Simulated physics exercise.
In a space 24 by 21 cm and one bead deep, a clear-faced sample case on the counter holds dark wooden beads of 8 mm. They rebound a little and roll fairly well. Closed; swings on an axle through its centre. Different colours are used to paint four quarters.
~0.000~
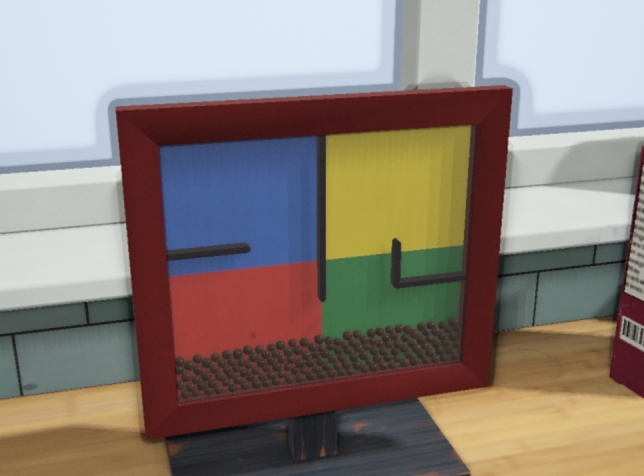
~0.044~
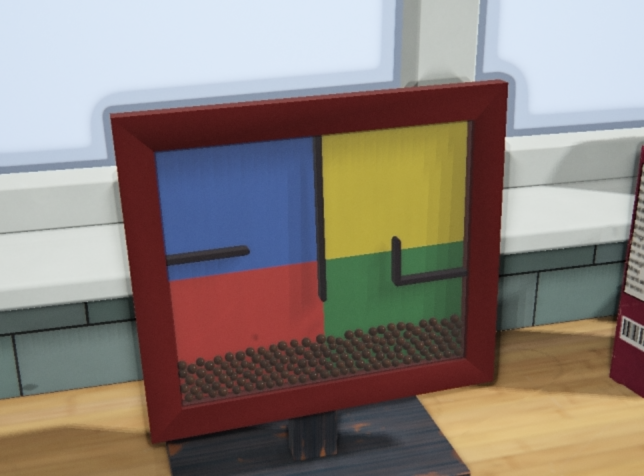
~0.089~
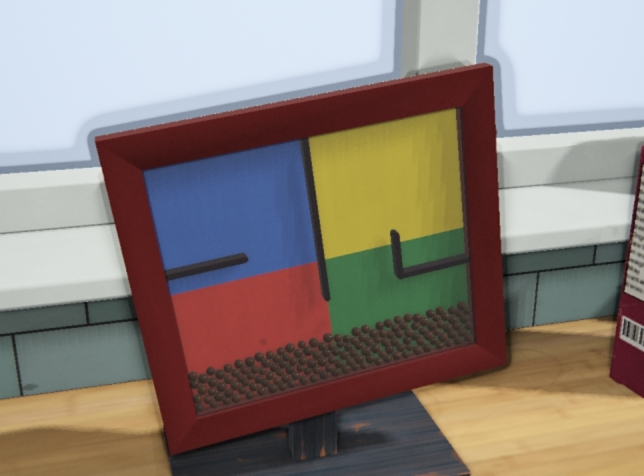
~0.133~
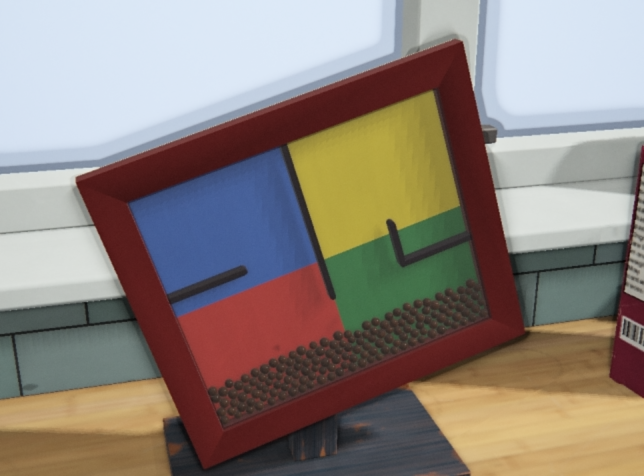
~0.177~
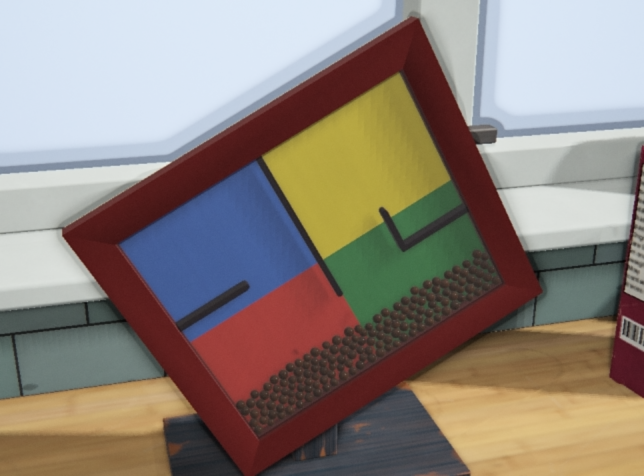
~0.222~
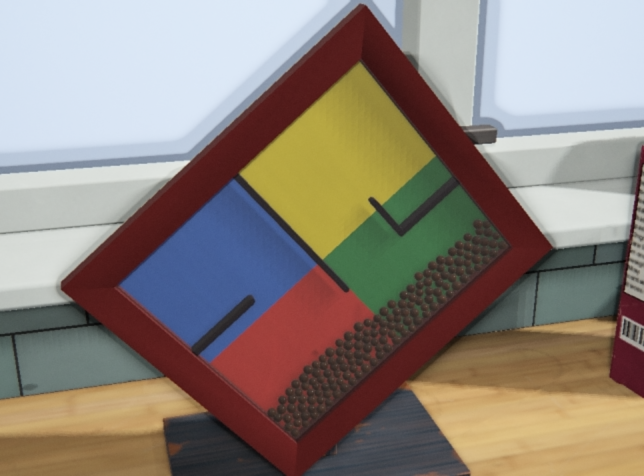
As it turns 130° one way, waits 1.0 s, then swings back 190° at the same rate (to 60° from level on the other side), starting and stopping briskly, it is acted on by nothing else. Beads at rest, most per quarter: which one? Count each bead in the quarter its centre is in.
Answer: Green.
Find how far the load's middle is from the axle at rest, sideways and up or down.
Some 3 cm left and 9 cm below.
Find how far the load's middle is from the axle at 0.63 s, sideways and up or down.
8 cm right, 4 cm below.
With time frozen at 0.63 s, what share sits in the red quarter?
Roughly 75 %.
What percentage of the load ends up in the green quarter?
Roughly 90 per cent.
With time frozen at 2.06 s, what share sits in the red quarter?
It works out at roughly 70 per cent.
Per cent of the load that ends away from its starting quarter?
Moved share: About 45 per cent.
By 0.63 s, it stands 130° anticlockwise; the beads' middle is 8 cm right of and 4 cm below the centre; red 75 %, blue 20 %, green 5 %.
By 2.06 s, it stands 36° anticlockwise; the beads' middle is 6 cm left of and 7 cm below the centre; red 70 %, blue 25 %, yellow 5 %.
By 2.49 s, it stands 60° clockwise; the beads' middle is 5 cm left of and 5 cm below the centre; red 35 %, blue 15 %, green 55 %.
At rest by 3.4 s, it stands 60° clockwise; red 10 %, blue 0 %, green 90 %, yellow 0 %.
